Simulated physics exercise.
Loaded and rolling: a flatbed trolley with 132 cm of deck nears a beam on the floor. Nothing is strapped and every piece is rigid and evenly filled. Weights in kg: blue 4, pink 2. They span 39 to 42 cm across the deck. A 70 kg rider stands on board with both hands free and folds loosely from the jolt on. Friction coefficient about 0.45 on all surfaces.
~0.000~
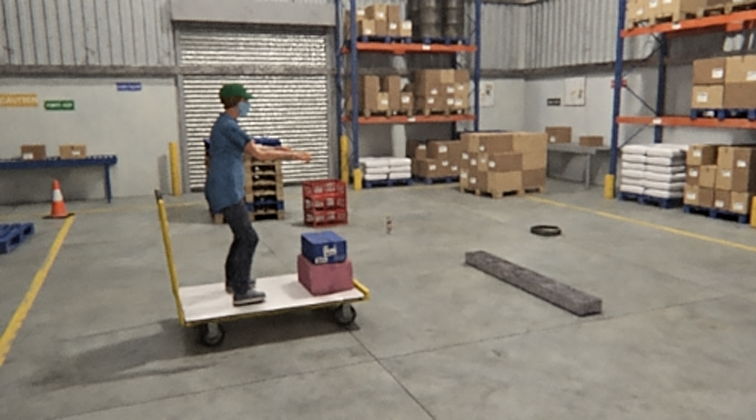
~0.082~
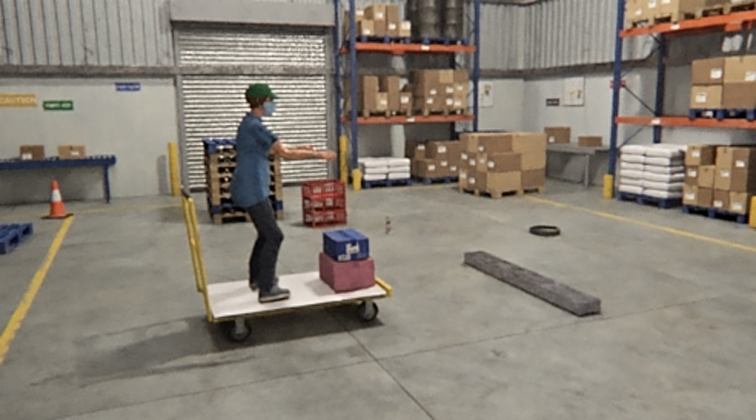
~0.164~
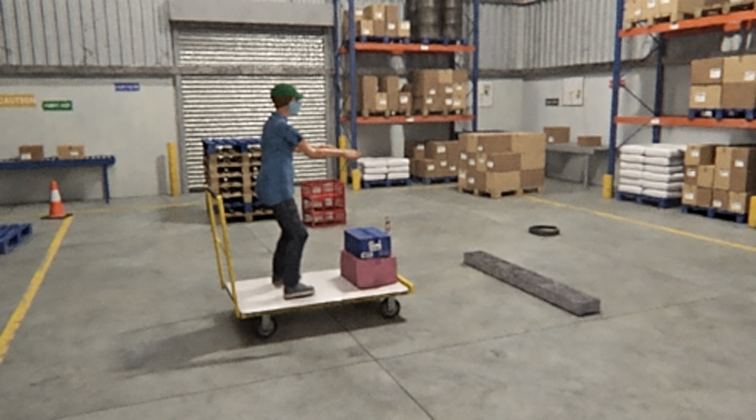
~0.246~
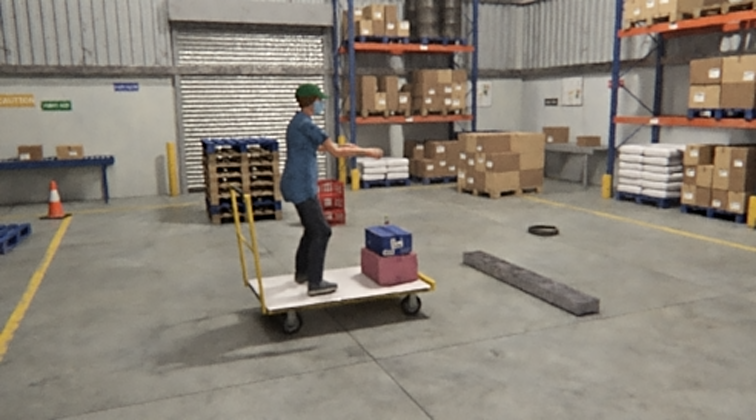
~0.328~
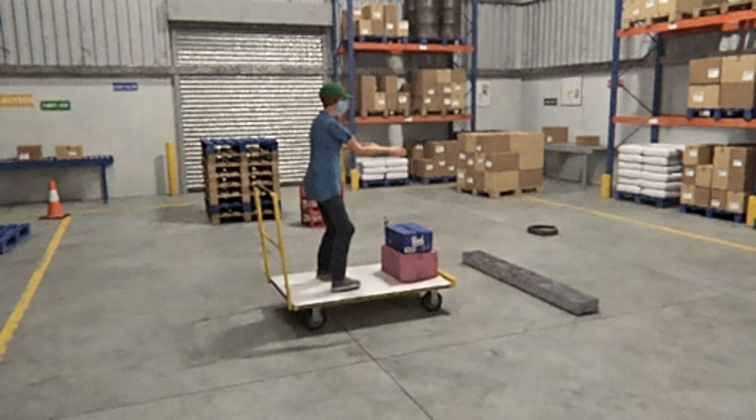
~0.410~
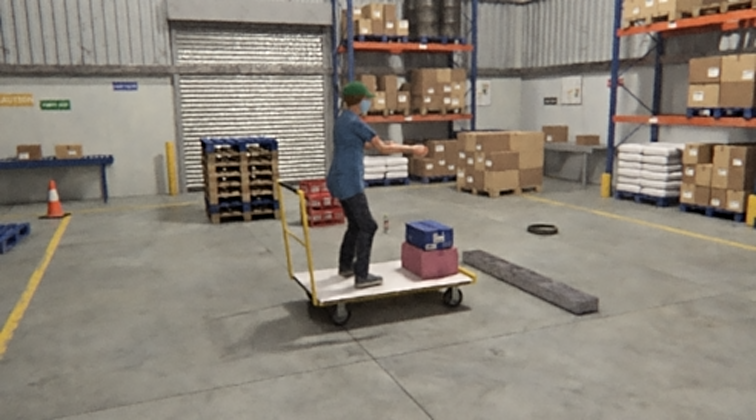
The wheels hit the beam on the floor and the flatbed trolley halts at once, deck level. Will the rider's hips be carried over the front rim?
At this pace the rider's hips end beyond the front rim.
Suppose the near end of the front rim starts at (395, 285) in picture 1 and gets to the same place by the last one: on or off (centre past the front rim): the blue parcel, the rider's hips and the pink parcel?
In that case blue off, hips on, pink on.
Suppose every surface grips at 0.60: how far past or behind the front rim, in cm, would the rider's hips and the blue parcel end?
Then hips 20 past, blue 120 past.
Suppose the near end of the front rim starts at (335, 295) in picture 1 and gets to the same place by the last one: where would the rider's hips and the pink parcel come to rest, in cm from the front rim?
Then hips 90 past, pink 20 behind.
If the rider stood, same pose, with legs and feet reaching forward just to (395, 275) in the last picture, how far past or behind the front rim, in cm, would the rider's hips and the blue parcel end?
In that case hips 70 past, blue 110 past.
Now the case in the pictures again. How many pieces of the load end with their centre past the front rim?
1 of them.
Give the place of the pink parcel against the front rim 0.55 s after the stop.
About 20 cm behind the rim.
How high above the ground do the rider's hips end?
Roughly 20 cm above it.
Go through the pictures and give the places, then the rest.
The first picture shows hips (225, 189), blue parcel (323, 247), rim corner (368, 295); 168 cm still to roll.
The second picture shows hips (250, 188), blue parcel (345, 245), rim corner (390, 292); 149 cm still to roll.
The third picture shows hips (275, 186), blue parcel (367, 242), rim corner (412, 289); 129 cm still to roll.
The fourth picture shows hips (299, 185), blue parcel (388, 240), rim corner (434, 286); 110 cm still to roll.
The fifth picture shows hips (322, 183), blue parcel (408, 238), rim corner (454, 283); 90 cm still to roll.
The sixth picture shows hips (346, 181), blue parcel (429, 235), rim corner (475, 279); 71 cm still to roll. Speed about 2.4 m/s.
Impact comes at 0.71 s.
After 1.26 s the rider's hips are 4 cm behind the rim, near (518, 197) in the last picture's view.
After 1.71 s the rider's hips are 16 cm past the rim, near (534, 249) in the last picture's view.
When all is still (4.0 s), past the rim, blue parcel and the rider's hips; behind it, pink parcel.
